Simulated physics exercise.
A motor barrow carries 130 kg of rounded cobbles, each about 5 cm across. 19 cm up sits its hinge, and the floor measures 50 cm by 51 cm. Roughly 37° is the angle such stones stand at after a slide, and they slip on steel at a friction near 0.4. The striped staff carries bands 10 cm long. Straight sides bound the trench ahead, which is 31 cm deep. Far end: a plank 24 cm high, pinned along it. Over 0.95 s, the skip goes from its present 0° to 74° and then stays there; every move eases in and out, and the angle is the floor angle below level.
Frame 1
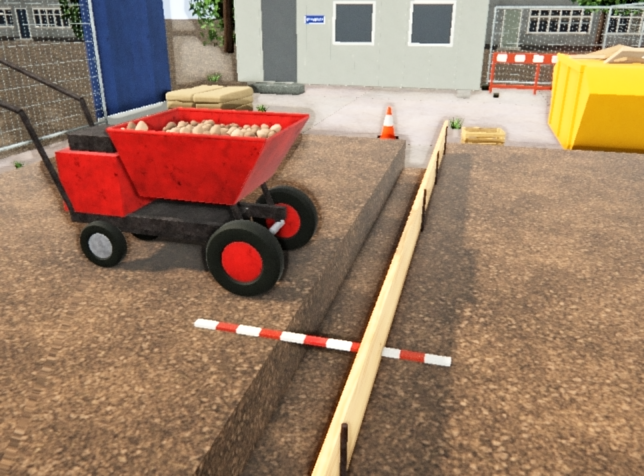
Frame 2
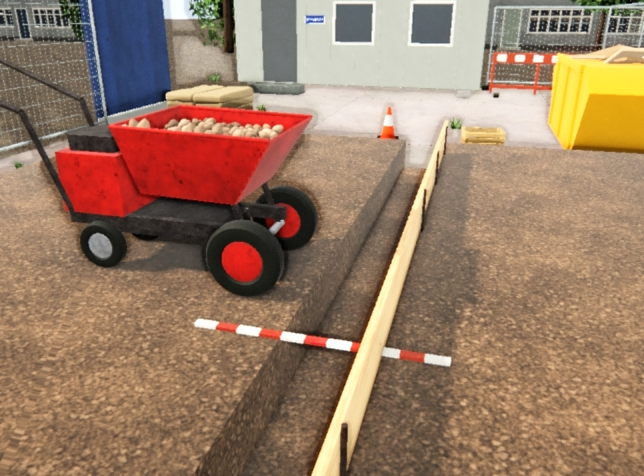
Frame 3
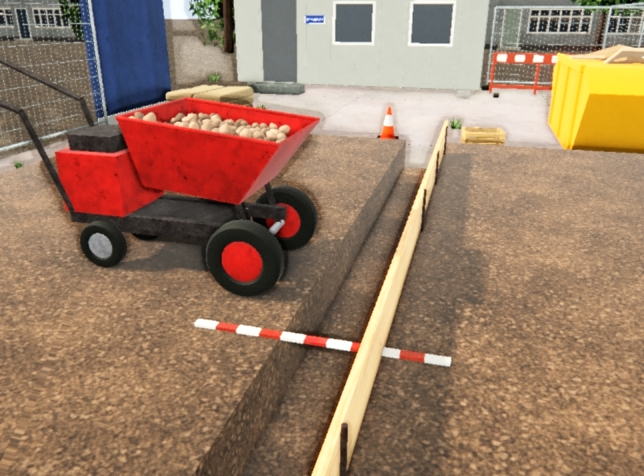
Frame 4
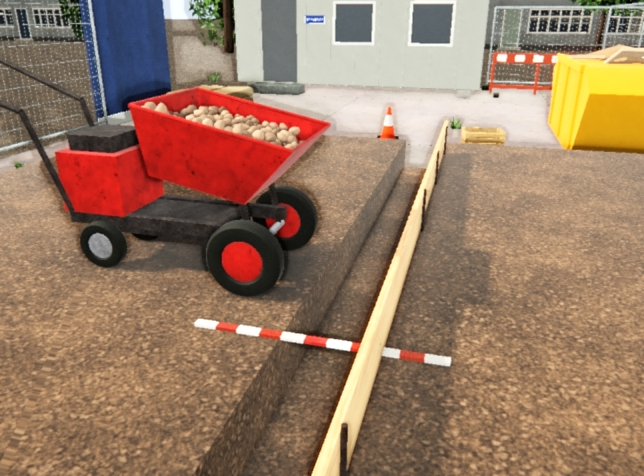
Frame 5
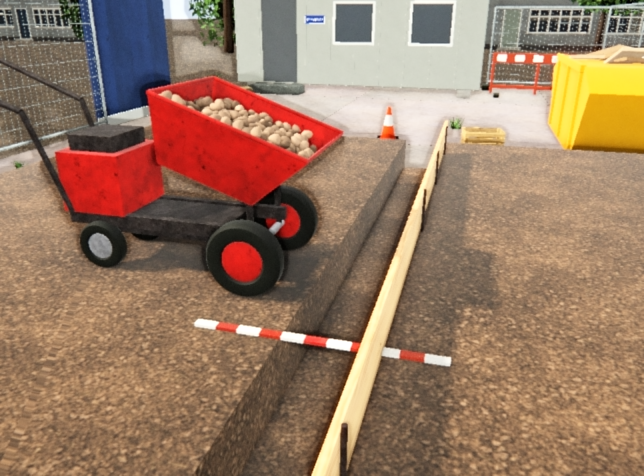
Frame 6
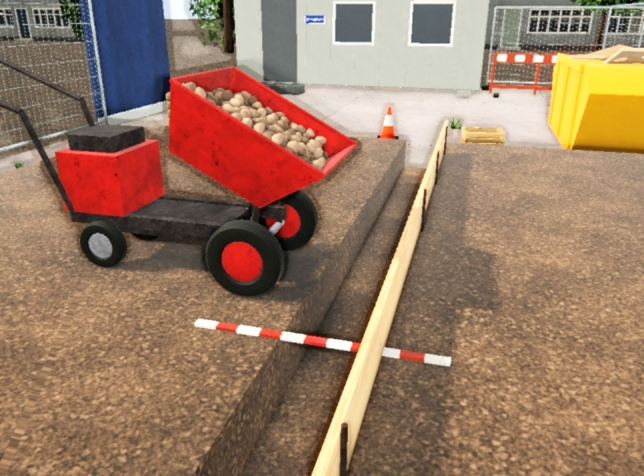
Red motor barrow's skip of rounded cobbles tilting forward to the right, slowly then faster, beside a plank-lined trench.
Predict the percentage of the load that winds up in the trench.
My prediction is about 16 per cent.
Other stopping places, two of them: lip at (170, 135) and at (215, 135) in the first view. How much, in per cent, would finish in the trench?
95 and 100 %.
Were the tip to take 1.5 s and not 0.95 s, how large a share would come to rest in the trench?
Close to 15 percent, then.
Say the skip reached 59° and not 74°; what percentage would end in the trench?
Close to 20 per cent then.
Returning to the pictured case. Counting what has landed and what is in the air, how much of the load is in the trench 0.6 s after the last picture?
Approx. 10 % of the load.
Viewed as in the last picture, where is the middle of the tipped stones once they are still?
Somewhere around (441, 291) in the last picture.
Then, 0.3 s after the last picture the floor is at 62°, 100 % in the skip; the foremost stones are at (370, 220).
Then, 0.6 s after the last picture the floor is at 74°, 75 % in the skip, 8 % in the trench, 17 % past the trench; the foremost stones are at (475, 299).
Then, 1.0 s after the last picture the floor is at 74°, 52 % in the skip, 12 % in the trench, 36 % past the trench; the foremost stones are at (609, 331).
Then, 2.9 s after the last picture the floor is at 74°, 42 % in the skip, 16 % in the trench, 42 % past the trench; the foremost stones are past the picture's edge.
